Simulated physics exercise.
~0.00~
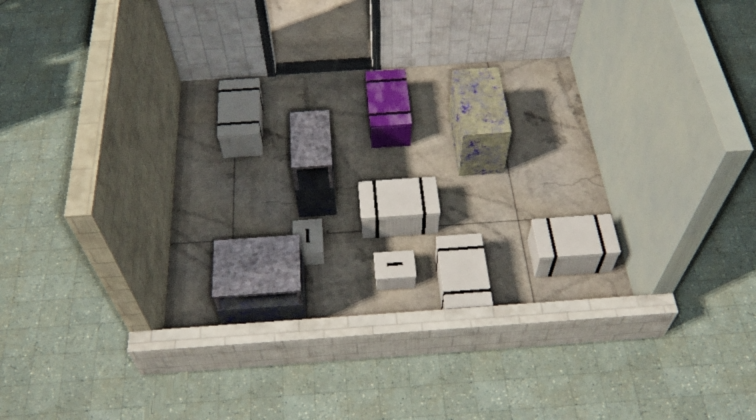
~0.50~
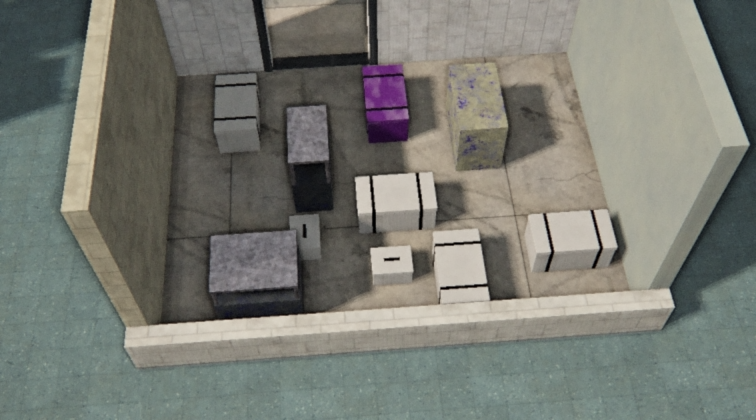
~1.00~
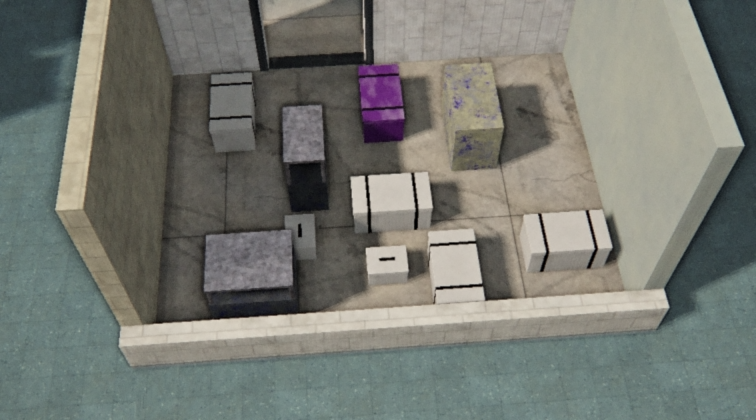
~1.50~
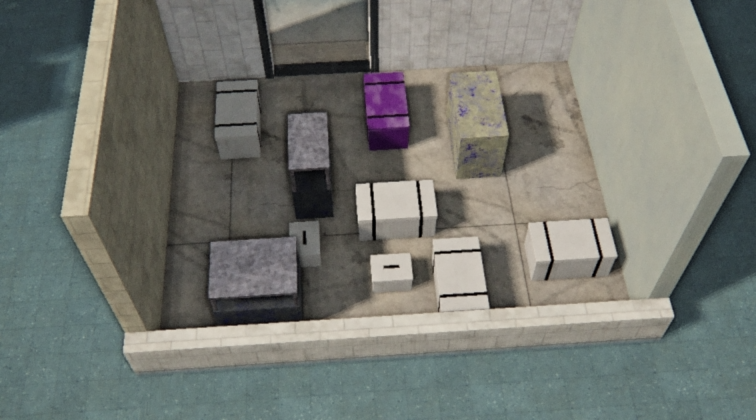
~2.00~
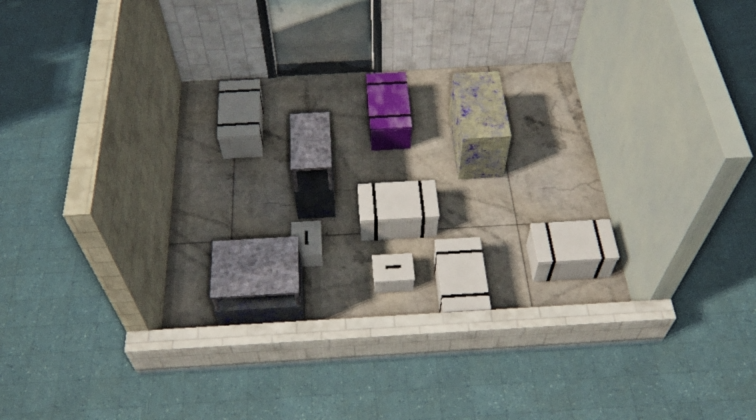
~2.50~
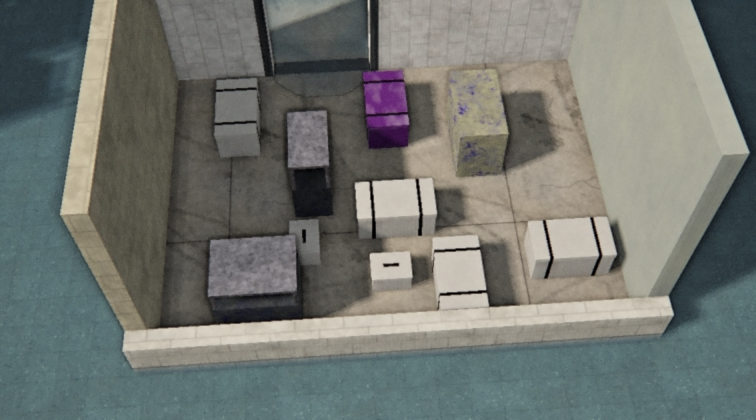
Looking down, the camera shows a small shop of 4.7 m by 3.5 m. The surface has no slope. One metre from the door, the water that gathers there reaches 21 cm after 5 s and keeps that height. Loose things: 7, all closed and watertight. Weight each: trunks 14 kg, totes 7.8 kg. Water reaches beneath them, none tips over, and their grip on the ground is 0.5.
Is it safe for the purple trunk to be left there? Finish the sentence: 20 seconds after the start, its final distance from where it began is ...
More than a metre.
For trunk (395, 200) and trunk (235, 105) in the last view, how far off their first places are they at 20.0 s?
They've ended up 140 cm and 40 cm away, in that order.
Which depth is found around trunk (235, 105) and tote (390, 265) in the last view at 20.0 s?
First about 14 cm, second about 17 cm.
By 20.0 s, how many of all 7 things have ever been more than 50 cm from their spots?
Counting them up, I find 7.
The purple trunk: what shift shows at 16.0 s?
About 100 cm by then.
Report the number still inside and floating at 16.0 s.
That would be 7 of them.
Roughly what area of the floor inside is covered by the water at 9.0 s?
Wet area: Approx. 15 m2.
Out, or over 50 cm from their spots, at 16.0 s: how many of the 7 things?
I get 6.
After 4.0 s the purple trunk is near (386, 98), 0.0 m from its start, aground; 0 afloat.
After 9.0 s the purple trunk is near (429, 104), 0.5 m from its start, aground; 6 afloat.
After 16.0 s the purple trunk is near (424, 168), 1.1 m from its start, afloat; 7 afloat.
After 20.0 s the purple trunk is near (536, 98), 1.6 m from its start, afloat; 7 afloat.
